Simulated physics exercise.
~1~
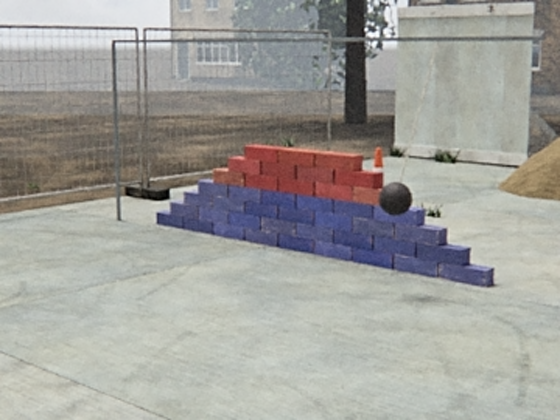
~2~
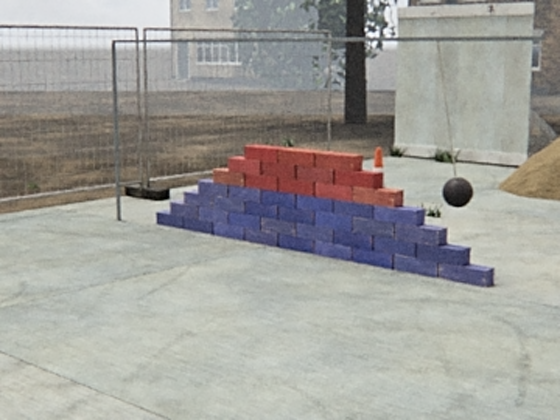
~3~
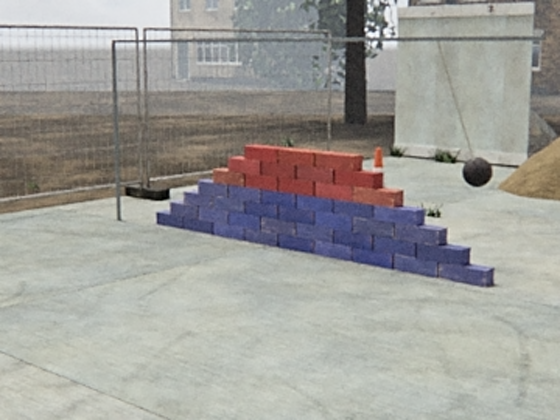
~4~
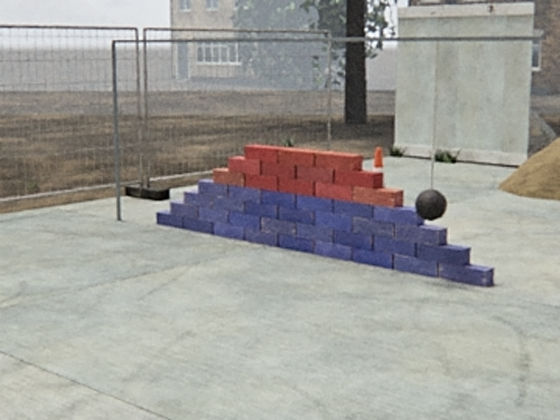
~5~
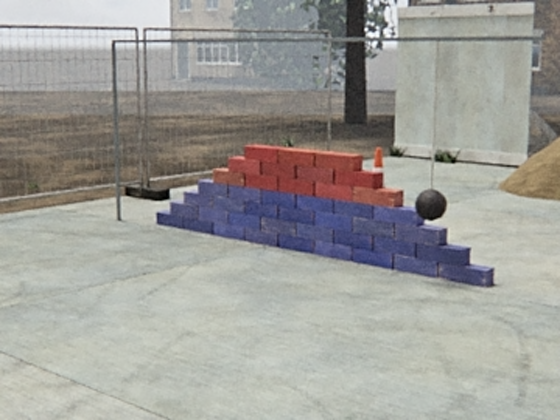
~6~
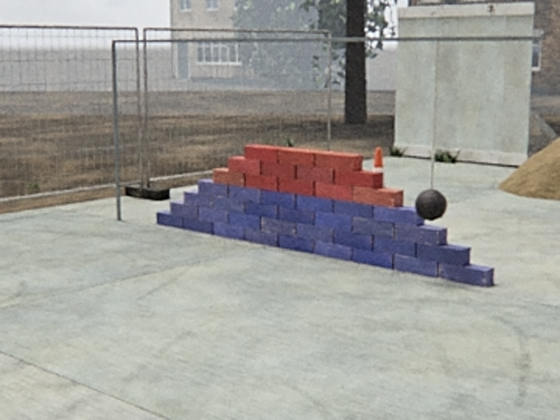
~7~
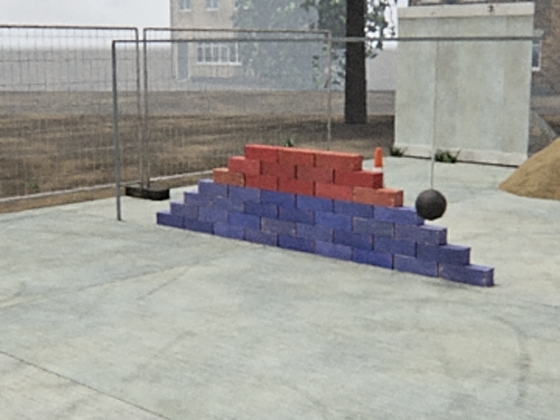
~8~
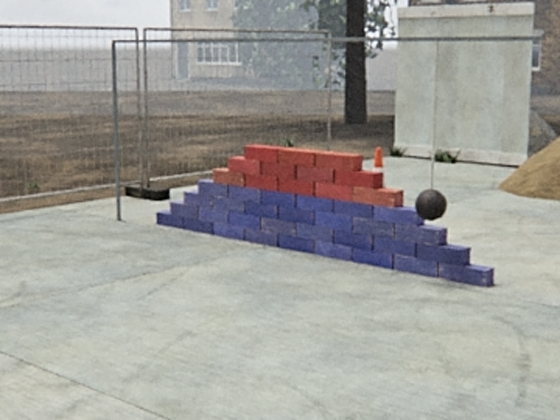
To begin with, a dark ball hangs on a thin line near the right side of a stepped wall of blocks, red in the upper rows and blue below, on a pale concrete yard with a wire fence and a tree behind. The ball swings right, away from the wall, and rises a little farther to the right. It then swings back left and down toward the wall's stepped right end. There it stops and hangs still, its line nearly upright. Every block, red and blue, stays in place, and the wall ends standing whole.
